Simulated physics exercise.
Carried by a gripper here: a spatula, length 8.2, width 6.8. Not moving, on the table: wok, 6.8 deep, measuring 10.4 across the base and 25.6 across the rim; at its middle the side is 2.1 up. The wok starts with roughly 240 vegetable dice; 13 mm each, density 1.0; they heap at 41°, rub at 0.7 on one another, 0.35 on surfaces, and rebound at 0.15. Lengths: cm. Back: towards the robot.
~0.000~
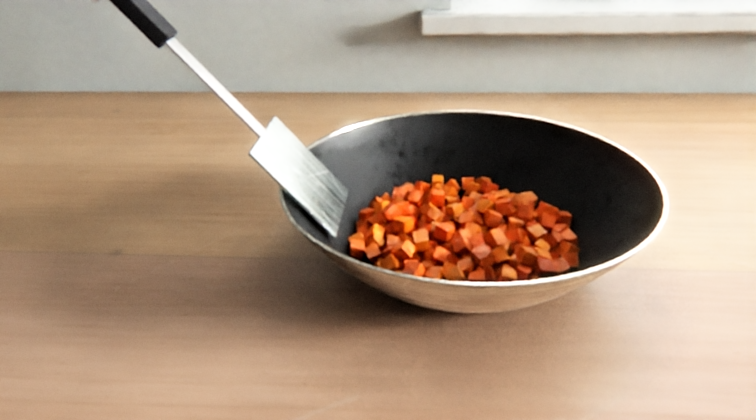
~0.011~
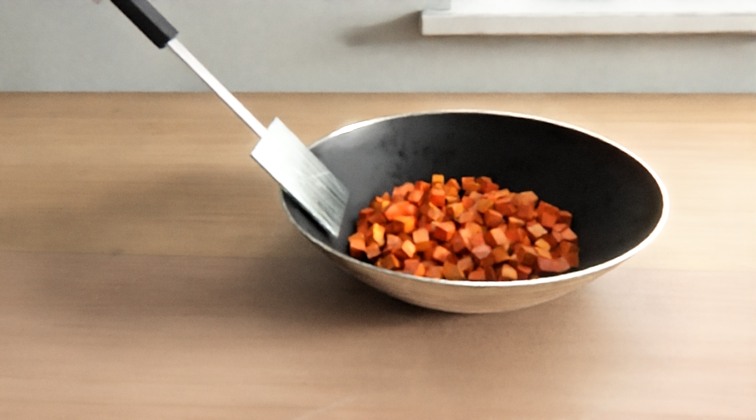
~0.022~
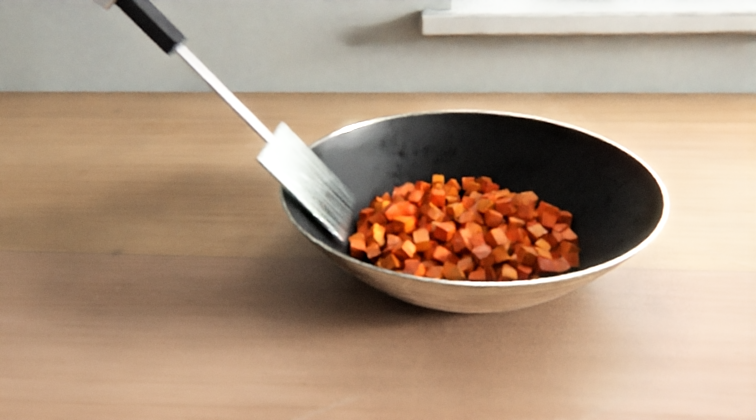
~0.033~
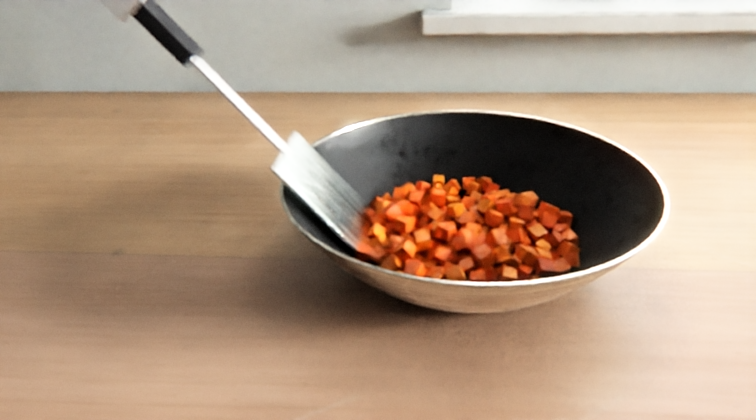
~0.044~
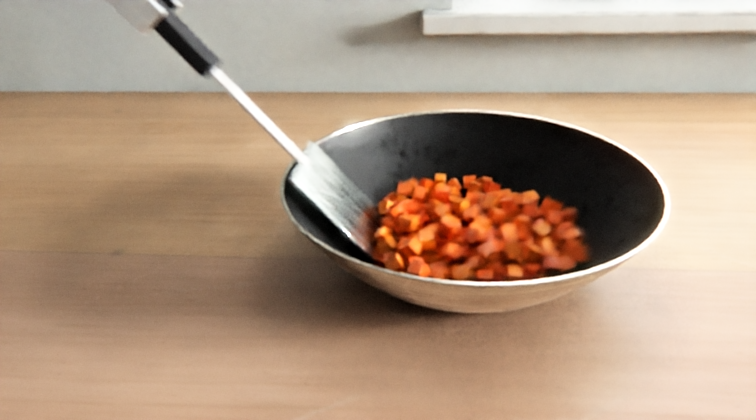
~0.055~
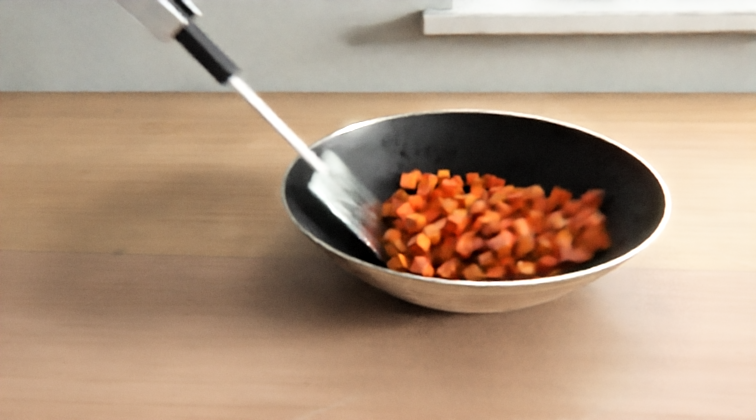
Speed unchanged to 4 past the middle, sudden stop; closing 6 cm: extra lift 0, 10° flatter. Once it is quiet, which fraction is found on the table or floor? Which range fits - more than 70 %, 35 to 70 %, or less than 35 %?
The range that fits is less than 35 %.
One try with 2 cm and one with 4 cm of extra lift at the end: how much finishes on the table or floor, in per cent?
Roughly 10 per cent, then 10 per cent.
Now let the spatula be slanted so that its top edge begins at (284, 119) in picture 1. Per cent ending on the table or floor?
Spill: Approx. 15 per cent.
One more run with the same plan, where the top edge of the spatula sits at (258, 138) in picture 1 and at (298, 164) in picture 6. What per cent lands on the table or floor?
Some 10 percent ends up on the table or floor.
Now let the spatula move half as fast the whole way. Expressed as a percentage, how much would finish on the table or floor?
I'd expect near 5 per cent.
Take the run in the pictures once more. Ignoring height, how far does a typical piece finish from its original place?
About 7 cm.
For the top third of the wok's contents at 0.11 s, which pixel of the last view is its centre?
I'd say close to (591, 204).
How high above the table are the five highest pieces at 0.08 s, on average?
Around 7 cm above the table.
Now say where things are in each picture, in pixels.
In the first picture, the spatula top edge at (262, 134), sloping 50°; upper third of the load around (462, 231), from x 355 to 570, top at y 180; 237 in the wok.
In the second picture, the spatula top edge at (264, 135), sloping 50°; upper third of the load around (462, 231), from x 355 to 570, top at y 185.
In the third picture, the spatula top edge at (271, 140), sloping 50°; upper third of the load around (463, 231), from x 355 to 570, top at y 180.
In the fourth picture, the spatula top edge at (285, 150), sloping 50°; upper third of the load around (468, 224), from x 365 to 570, top at y 180.
In the fifth picture, the spatula top edge at (302, 160), sloping 50°; upper third of the load around (469, 229), from x 380 to 580, top at y 180.
In the sixth picture, the spatula top edge at (319, 167), sloping 50°; upper third of the load around (496, 226), from x 390 to 600, top at y 175; 237 in the wok.
After 0.08 s, sloping 50°, highest piece 8 above the table; 237 in the wok.
After 0.11 s, sloping 46°, highest piece 11 above the table; 232 in the wok, 5 on the blade or in flight.
After 0.32 s, sloping 40°, highest piece 11 above the table; 207 in the wok, 21 on the table or floor, 9 on the blade or in flight.
After 1.37 s, sloping 40°, highest piece 7 above the table; 207 in the wok, 30 on the table or floor.
In the end, 207 in the wok, 30 on the table or floor. That is 13 % on the table or floor.
